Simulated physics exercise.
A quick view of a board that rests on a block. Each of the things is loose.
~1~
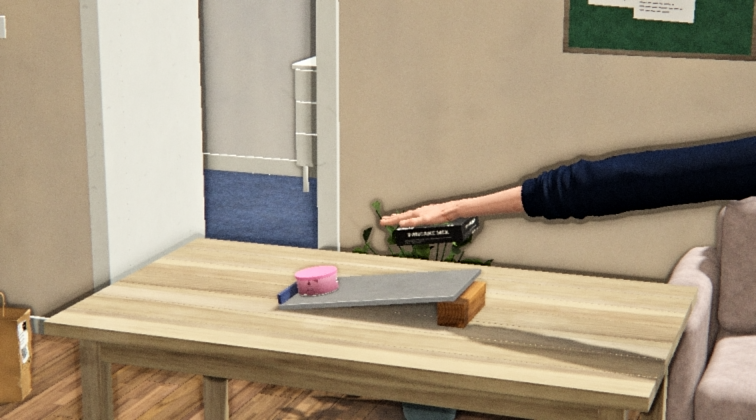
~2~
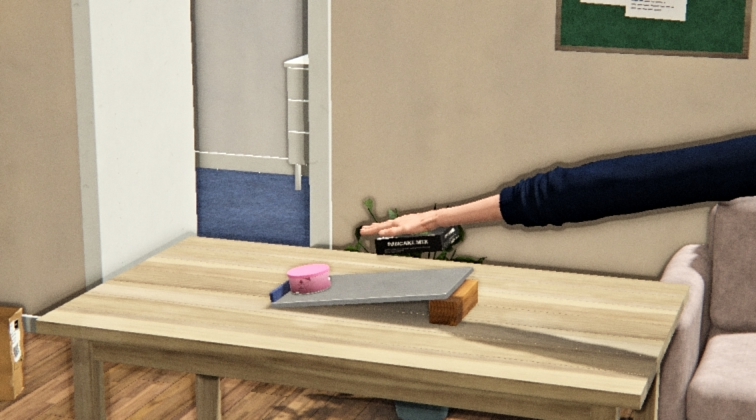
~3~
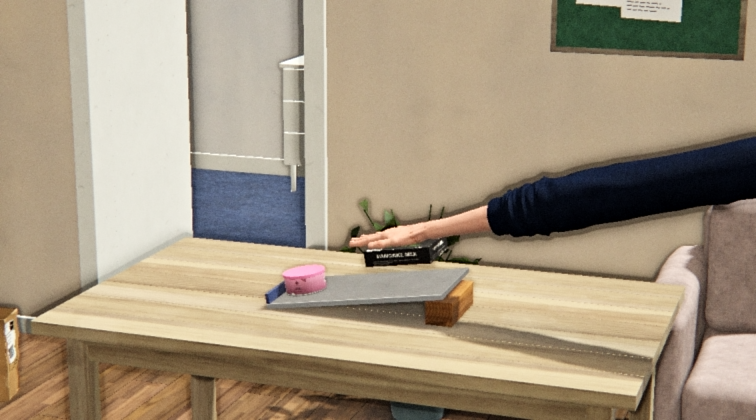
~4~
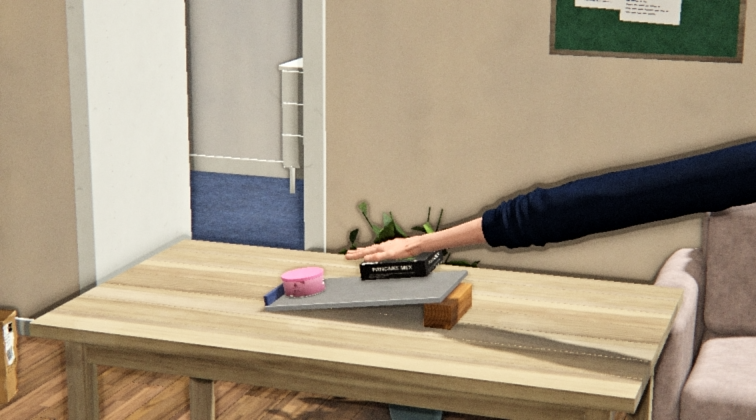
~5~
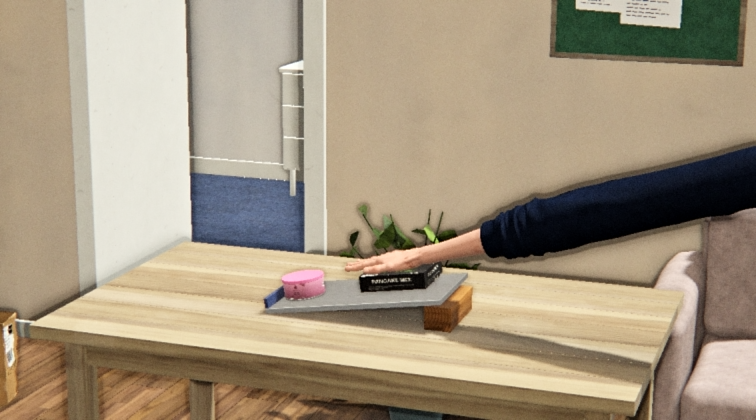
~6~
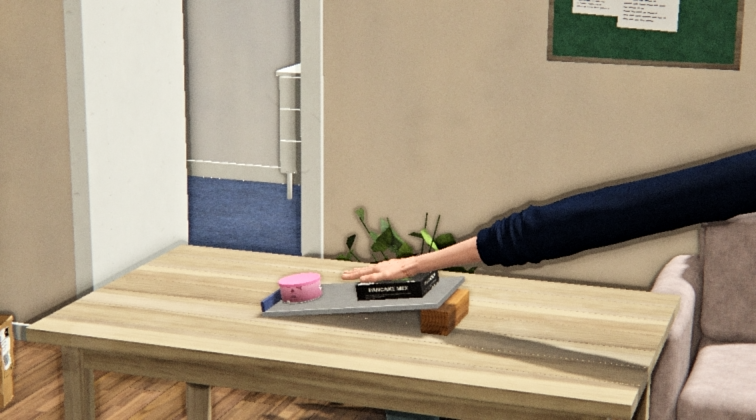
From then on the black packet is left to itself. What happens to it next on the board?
It does not budge.
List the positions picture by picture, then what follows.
On its way; black packet (437, 229); pink tub (317, 281), in the first frame.
On its way; black packet (417, 238); pink tub (310, 280), in the second frame.
On its way; black packet (406, 250); pink tub (305, 280), in the third frame.
On its way; black packet (401, 263); pink tub (304, 283), in the fourth frame.
On its way; black packet (401, 275); pink tub (304, 285), in the fifth frame.
Set down, still held; black packet (398, 284); pink tub (301, 288), in the sixth frame.
Then, 0.30 s later than the last frame, all is still.
Then, 0.70 s later than the last frame, black packet resting near (398, 284).
When it is over, both as before. End places, in pixels of the last picture, black packet near (398, 284). The black packet keeps its place.
